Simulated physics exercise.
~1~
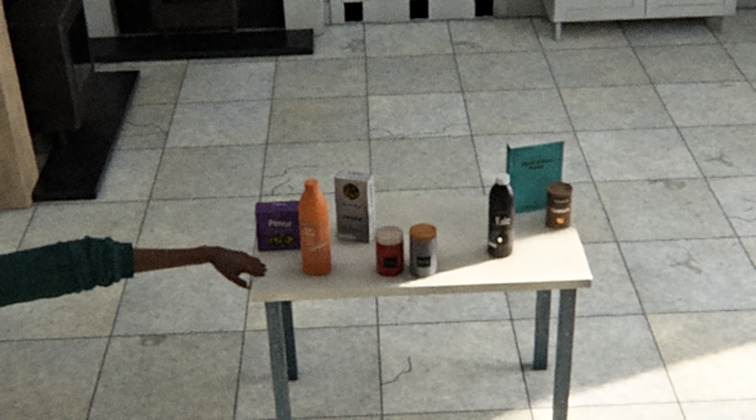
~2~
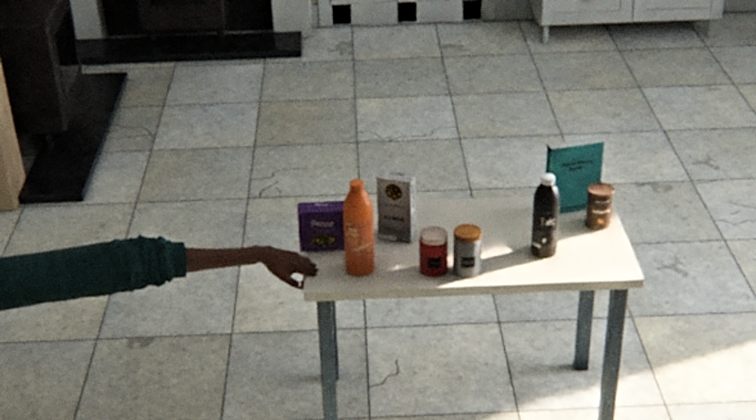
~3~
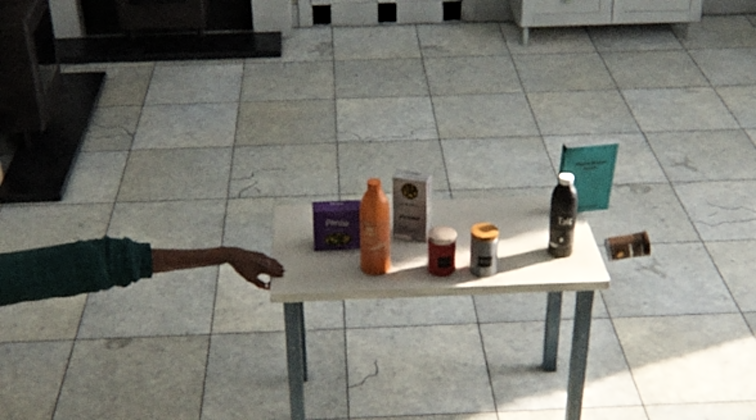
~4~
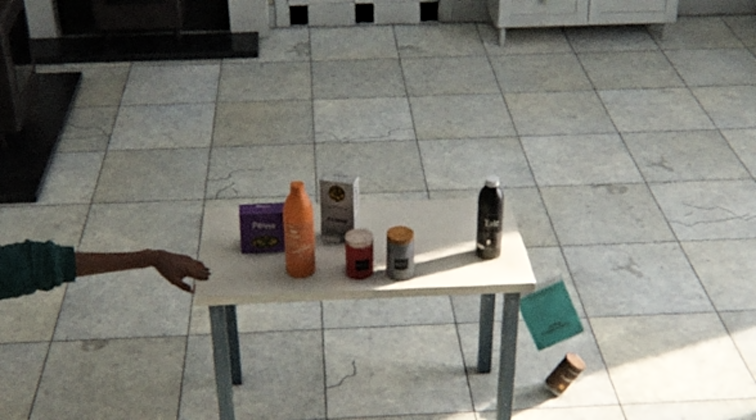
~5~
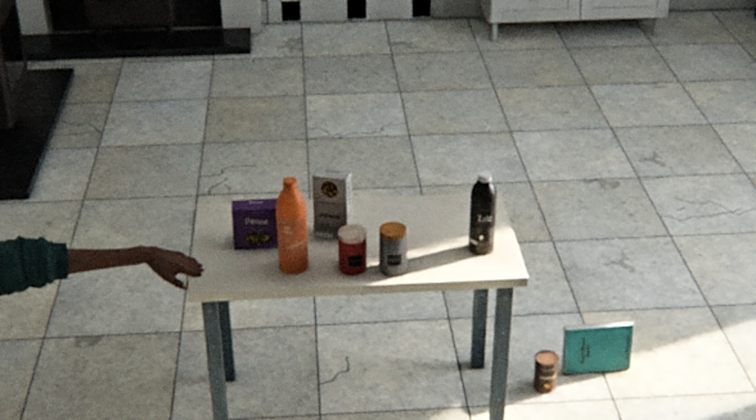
An arm in a dark green sleeve reaches from the left to a small pale table on a grey tiled floor, seen from slightly above. A purple packet, orange bottle and white packet stand on the left, red and grey jars near the middle, and a black bottle, turquoise book and brown tin on the right. The table shifts right with the hand, then moves back left. The brown tin tips off the right end, and the turquoise book drops after it. Both end on the floor, while the other six items stay upright on the table.
